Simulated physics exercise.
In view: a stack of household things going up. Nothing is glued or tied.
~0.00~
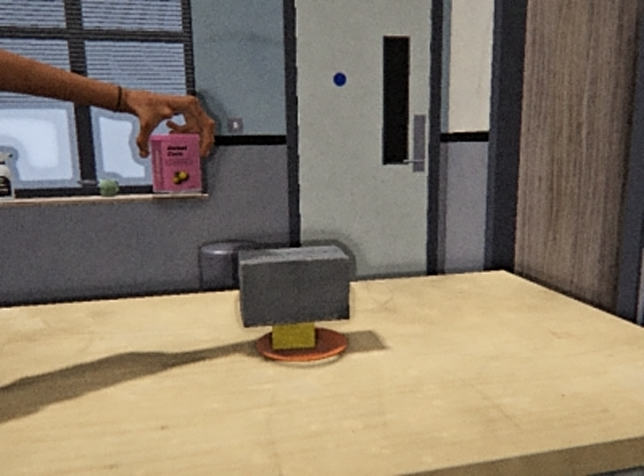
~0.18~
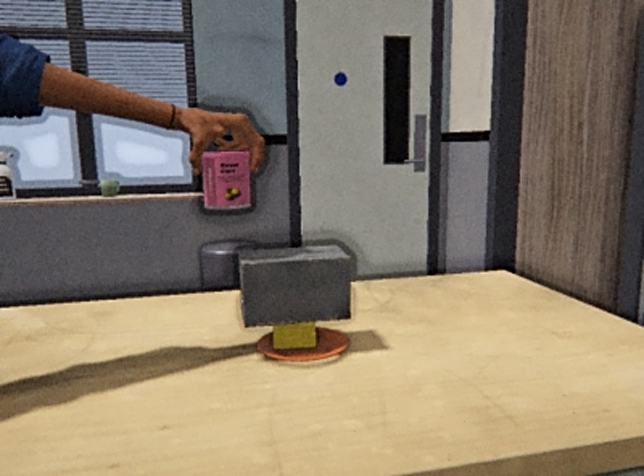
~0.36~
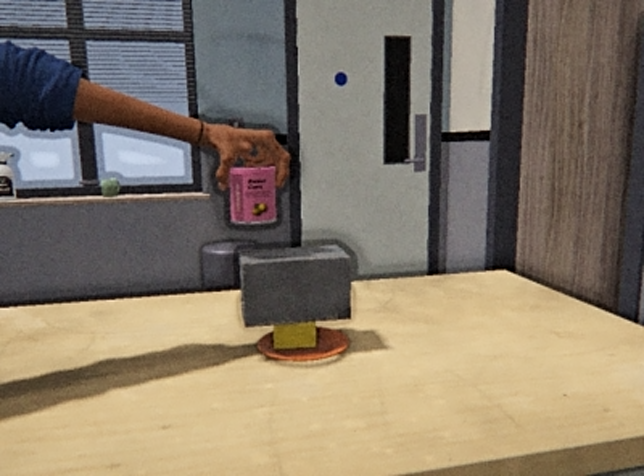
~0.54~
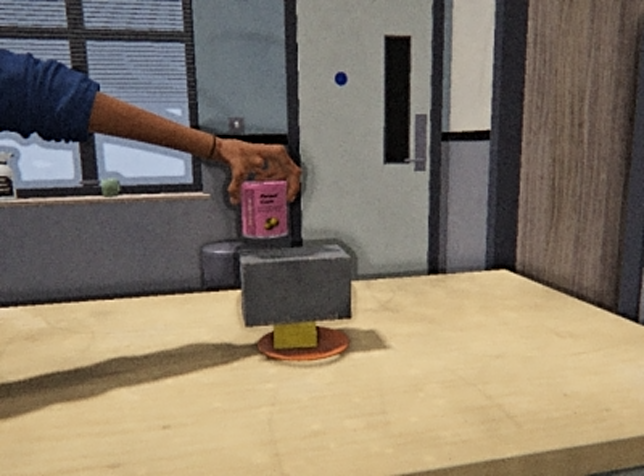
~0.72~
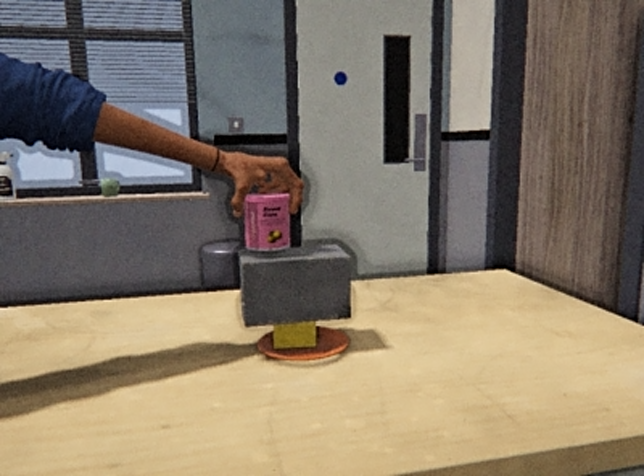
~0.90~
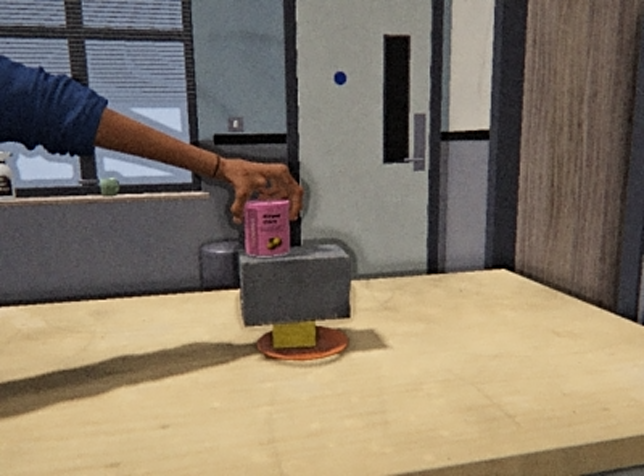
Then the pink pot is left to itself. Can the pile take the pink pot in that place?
In the end the pile stays up.
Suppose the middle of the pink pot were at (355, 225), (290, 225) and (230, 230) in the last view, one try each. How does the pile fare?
In the first case it gives way; in the second case it holds; in the third case it gives way.
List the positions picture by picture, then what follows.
Coming down; pink pot (176, 163); grey box (293, 284), in the first picture.
Coming down; pink pot (227, 180); yellow block (294, 328), in the second picture.
Coming down; pink pot (253, 194), in the third picture.
Coming down; pink pot (264, 209); grey box (294, 284), in the fourth picture.
Coming down; pink pot (267, 221); yellow block (294, 327), in the fifth picture.
Set down, still held; pink pot (267, 228), in the sixth picture.
By 1.50 s, all is still.
By 2.50 s, pink pot resting near (266, 229).
When it is over (4.0 s), all 4 as before. End places, in pixels of the last picture, pink pot near (265, 229). The pile holds.
